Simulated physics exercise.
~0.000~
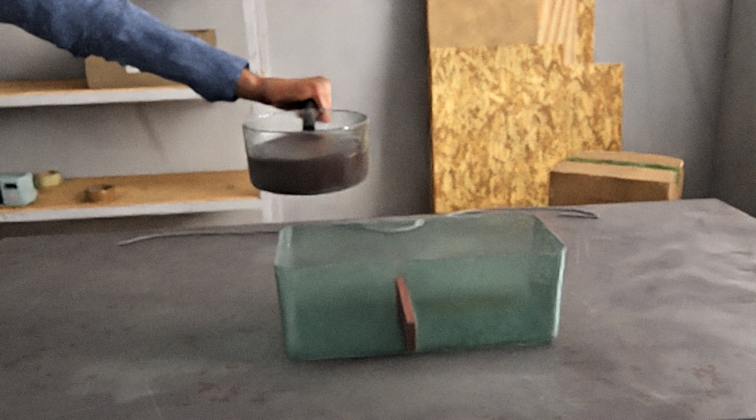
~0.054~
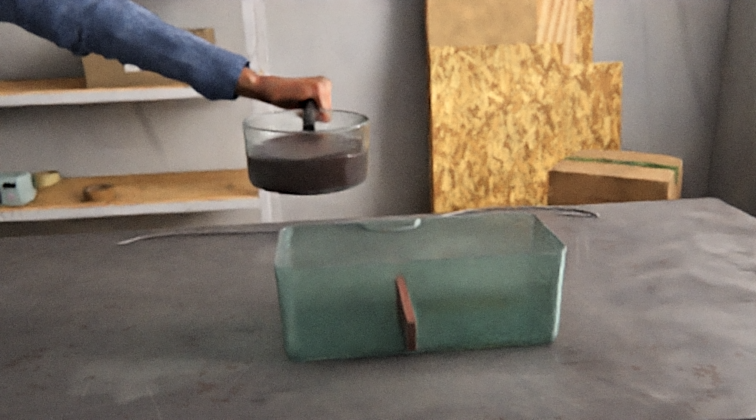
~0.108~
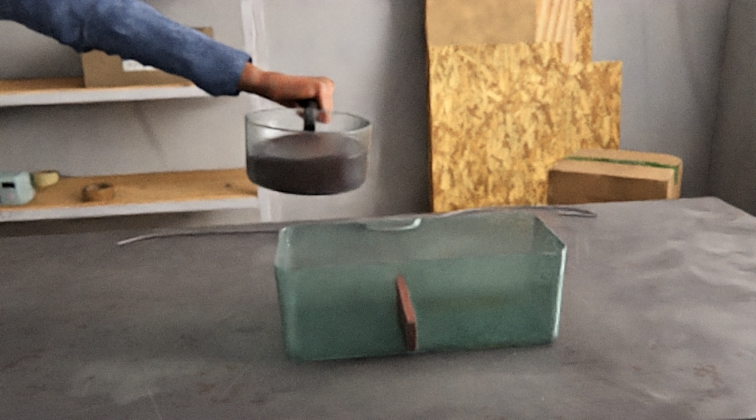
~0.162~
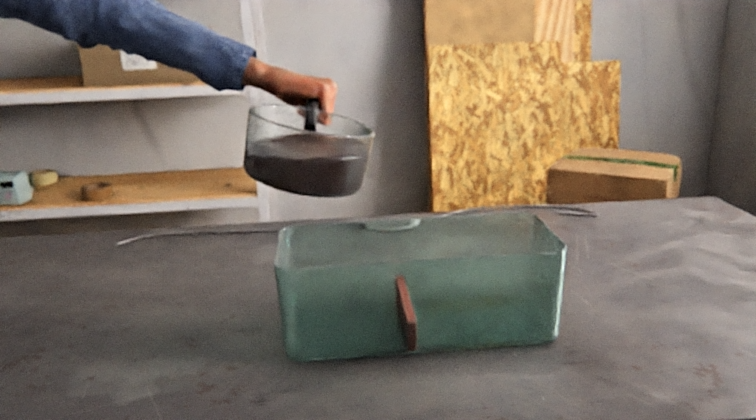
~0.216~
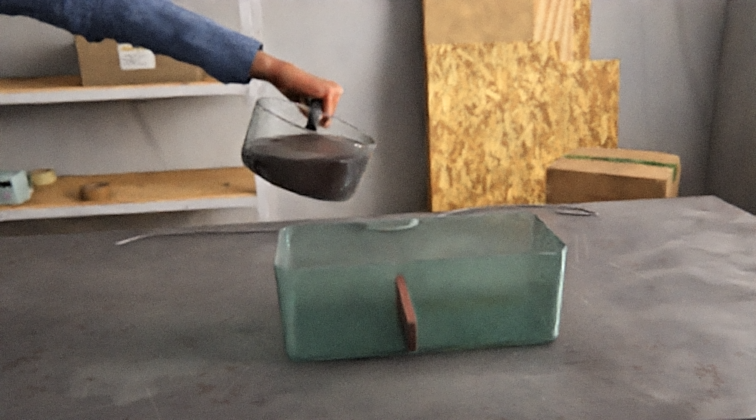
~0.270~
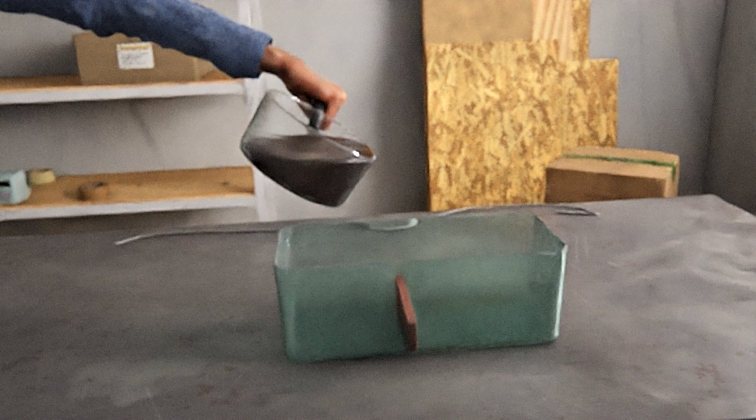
A glass saucepan of dark coffee, gripped by a hand in a blue sleeve, hangs nearly level above the left part of a long greenish basin with a low wall inside. The hand then tilts the pan steadily to the right, its right rim dropping while the coffee shifts toward that side.
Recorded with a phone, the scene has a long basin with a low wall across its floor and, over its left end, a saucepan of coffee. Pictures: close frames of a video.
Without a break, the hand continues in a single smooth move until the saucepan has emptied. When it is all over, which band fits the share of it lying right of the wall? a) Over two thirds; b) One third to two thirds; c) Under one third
One third to two thirds.
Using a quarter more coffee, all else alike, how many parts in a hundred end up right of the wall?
It would be somewhere near 65 %.
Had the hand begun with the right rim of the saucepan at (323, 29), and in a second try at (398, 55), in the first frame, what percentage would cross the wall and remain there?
In turn 25 % and 85 %.
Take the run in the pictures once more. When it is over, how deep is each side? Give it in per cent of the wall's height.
The left side sits at 30 per cent and the right side at 40.
After 0.54 s the tilt is 88° and 35 per cent is still to pour, 4 is left of the wall and 23 right of it.
After 0.73 s the tilt is 96° and 12 per cent is still to pour, 26 is left of the wall and 55 right of it.
After 0.94 s the tilt is 96° and 3 per cent is still to pour, 39 is left of the wall and 55 right of it.
After 1.16 s the tilt is 96° and 1 per cent is still to pour, 43 is left of the wall and 55 right of it.
In the end 44 per cent lies left of the wall, 55 right of it and 1 outside.
